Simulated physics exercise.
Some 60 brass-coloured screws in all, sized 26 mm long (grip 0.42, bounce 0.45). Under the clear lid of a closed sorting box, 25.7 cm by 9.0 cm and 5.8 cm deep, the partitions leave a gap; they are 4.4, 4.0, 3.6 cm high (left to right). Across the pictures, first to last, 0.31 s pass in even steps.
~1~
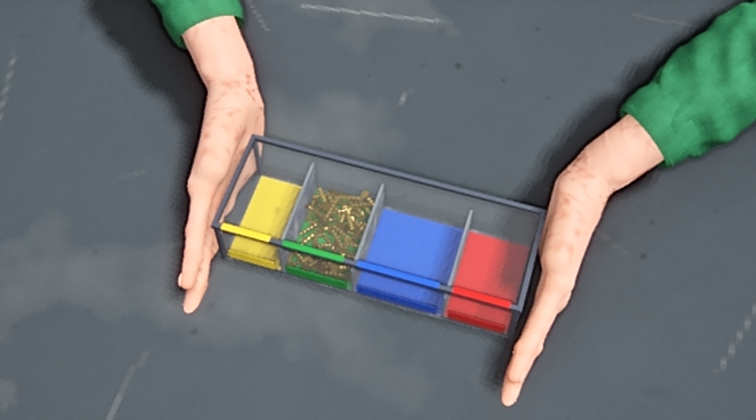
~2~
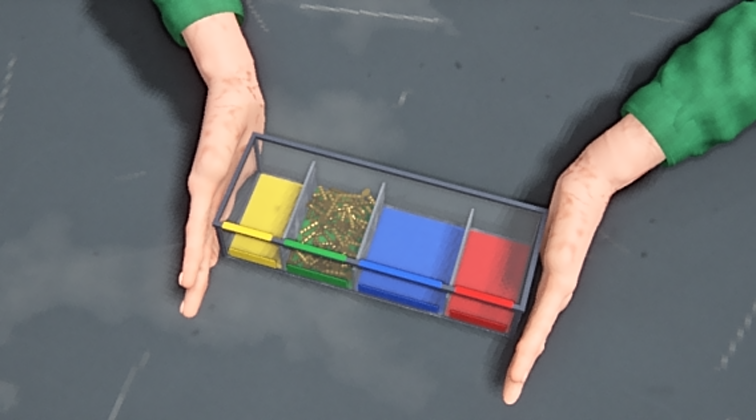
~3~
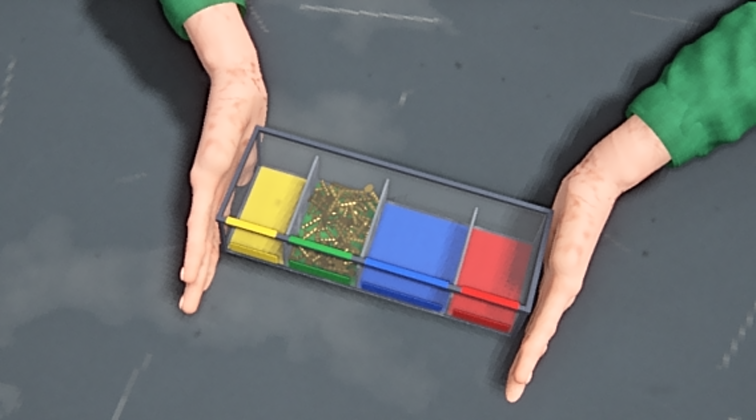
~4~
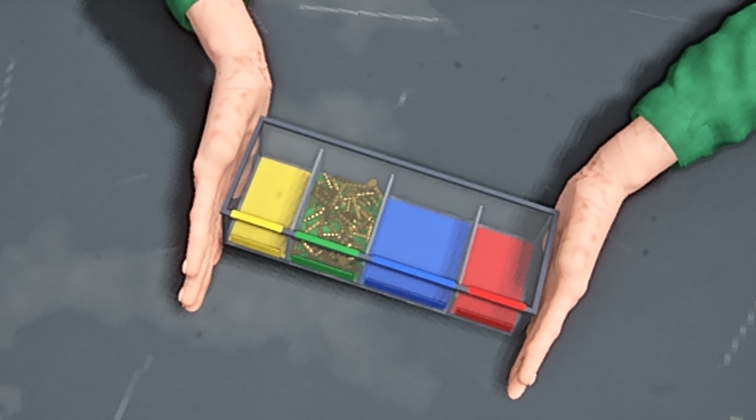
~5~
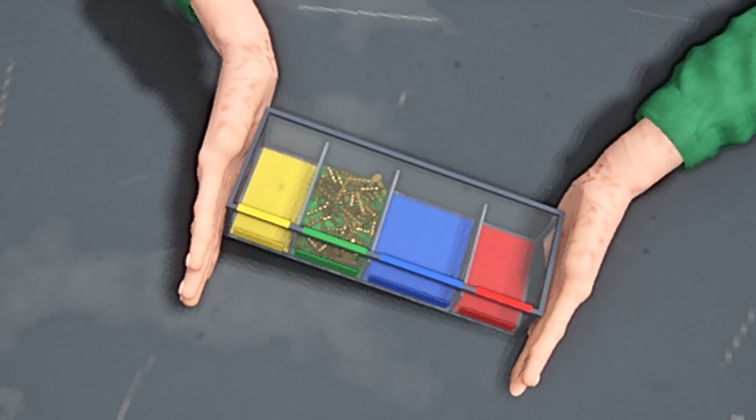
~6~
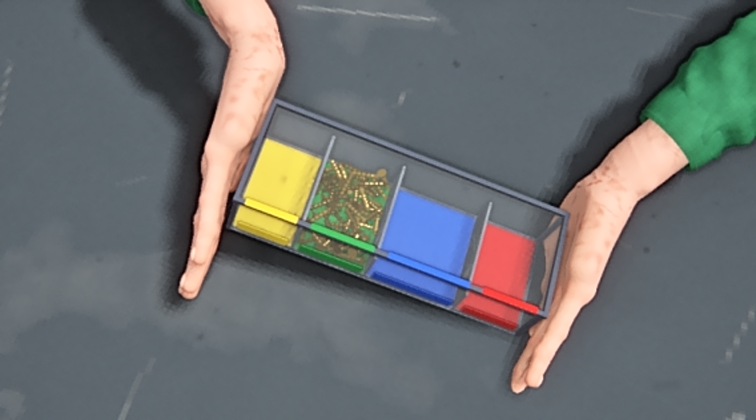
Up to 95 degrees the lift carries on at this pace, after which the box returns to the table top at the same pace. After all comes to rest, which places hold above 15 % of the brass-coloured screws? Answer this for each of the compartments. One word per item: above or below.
In order - red: Above; blue: Below; green: Above; yellow: Below.
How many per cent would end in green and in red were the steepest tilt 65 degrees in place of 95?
Green: 100 per cent; red: 0 per cent.
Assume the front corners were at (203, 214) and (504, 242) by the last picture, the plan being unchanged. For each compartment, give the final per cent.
Red = 0 %, blue = 0 %, green = 95 %, yellow = 5 %.
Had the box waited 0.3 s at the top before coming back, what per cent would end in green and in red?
You'd end up with green at 50 per cent and red at 45 per cent.
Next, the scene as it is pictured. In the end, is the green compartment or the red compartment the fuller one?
More settles in the green compartment.
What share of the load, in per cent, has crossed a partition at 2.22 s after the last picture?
Approx. 35 in a hundred.
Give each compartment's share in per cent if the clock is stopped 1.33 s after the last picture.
Red 5 %, blue 5 %, green 90 %, yellow 0 %.
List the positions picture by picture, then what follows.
Box tilt 0 degrees, front corners at (217, 224) and (517, 307); green 100 %, in the first picture.
Box tilt 1 degrees, front corners at (218, 223) and (520, 307), in the second picture.
Box tilt 4 degrees, front corners at (221, 218) and (526, 308), lowest corner right front, in the third picture.
Box tilt 8 degrees, front corners at (226, 211) and (532, 309), lowest corner right front, in the fourth picture.
Box tilt 12 degrees, front corners at (232, 204) and (538, 311), lowest corner right front, in the fifth picture.
Box tilt 16 degrees, front corners at (239, 198) and (543, 312), lowest corner right front; green 100 %, in the sixth picture.
Then, 1.33 s after the last picture, tilt 95 degrees; red 5 %, blue 5 %, green 90 %.
Then, 2.22 s after the last picture, tilt 43 degrees; red 30 %, blue 5 %, green 65 %.
Then, 3.11 s after the last picture, tilt 0 degrees; red 30 %, blue 5 %, green 65 %.
In the end, red 30 %, blue 5 %, green 65 %, yellow 0 %.
